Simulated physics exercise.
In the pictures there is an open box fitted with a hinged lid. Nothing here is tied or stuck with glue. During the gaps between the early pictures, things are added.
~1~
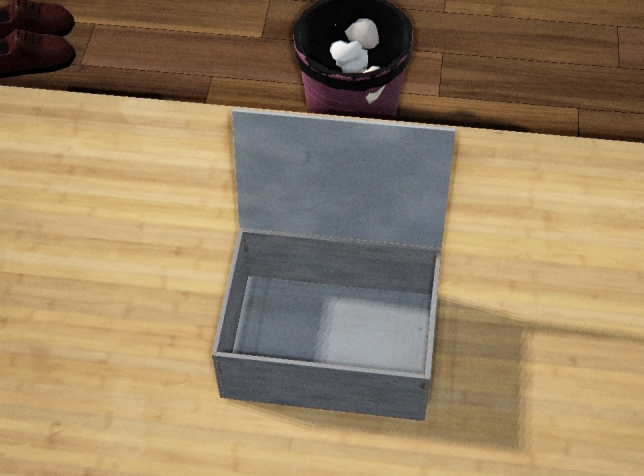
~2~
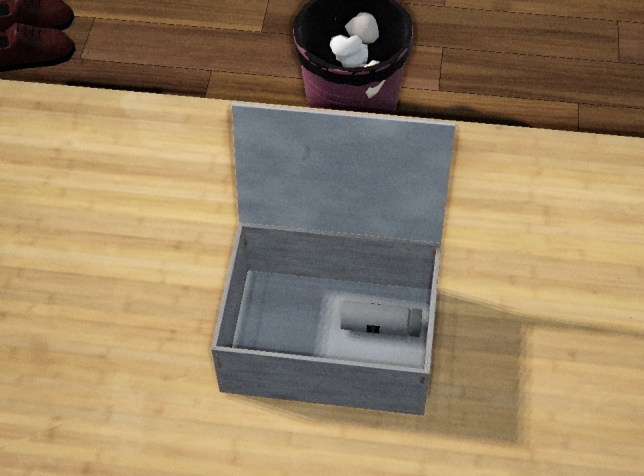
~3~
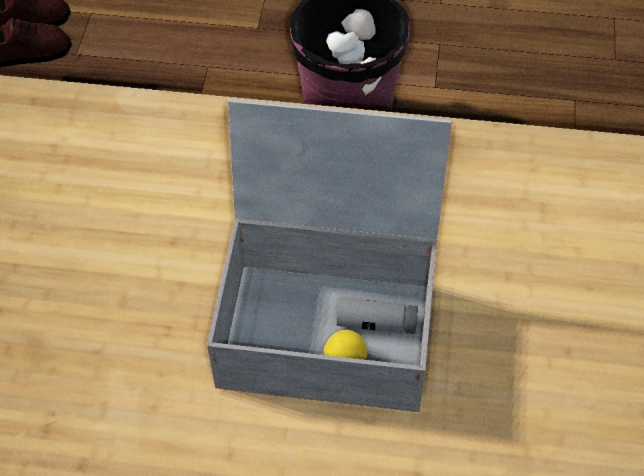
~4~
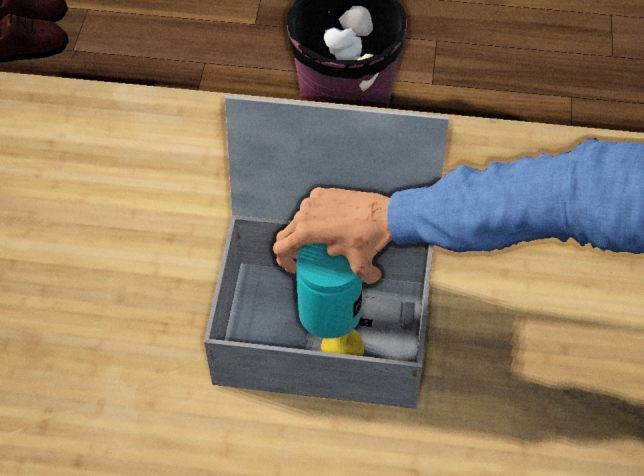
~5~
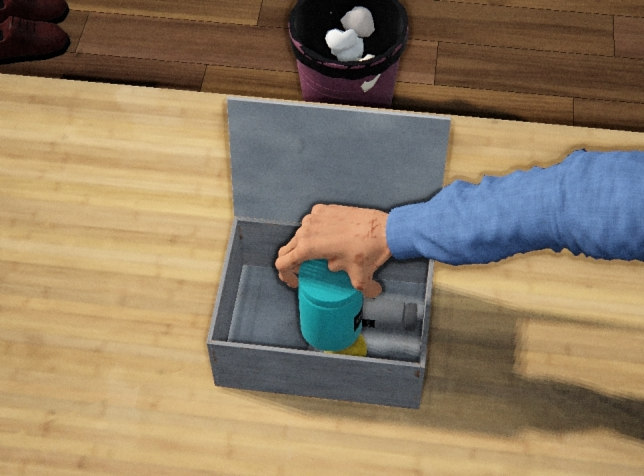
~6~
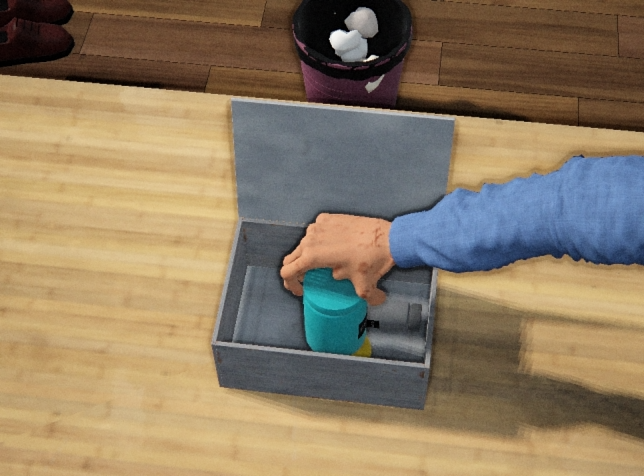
Open grey box gaining a grey cylindrical object, then a yellow ball, before a blue-sleeved hand lowers a turquoise jar inside.
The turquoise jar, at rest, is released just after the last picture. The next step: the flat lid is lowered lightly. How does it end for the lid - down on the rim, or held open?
For the lid it ends down on the rim.
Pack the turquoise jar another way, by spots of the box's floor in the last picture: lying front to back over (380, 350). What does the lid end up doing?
Result: Lid not shut.
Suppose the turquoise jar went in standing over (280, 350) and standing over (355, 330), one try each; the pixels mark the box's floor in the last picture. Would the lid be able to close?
Packed the first way the lid is left gaping; packed the second way it lowers fully.
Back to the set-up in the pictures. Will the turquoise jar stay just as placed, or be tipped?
Simply put, the turquoise jar gets tilted.
Then, 0.40 s past the last view, turquoise jar on its side near (304, 326); yellow lemon displaced about its own width.
Then, 1.30 s past the last view, lid 84° above the rim; turquoise jar on its side near (293, 323); yellow lemon displaced about its own width.
Then, 1.70 s past the last view, lid 48° above the rim; turquoise jar on its side near (293, 323); yellow lemon displaced about its own width.
Then, 1.90 s past the last view, lid 16° above the rim; turquoise jar on its side near (293, 323); yellow lemon displaced about its own width.
Finally, lid shut; down or leaning hard in the box, turquoise jar; moved from the start, yellow lemon; grey shaker still in place. Final places as the last picture's camera would see them, turquoise jar near (292, 323).
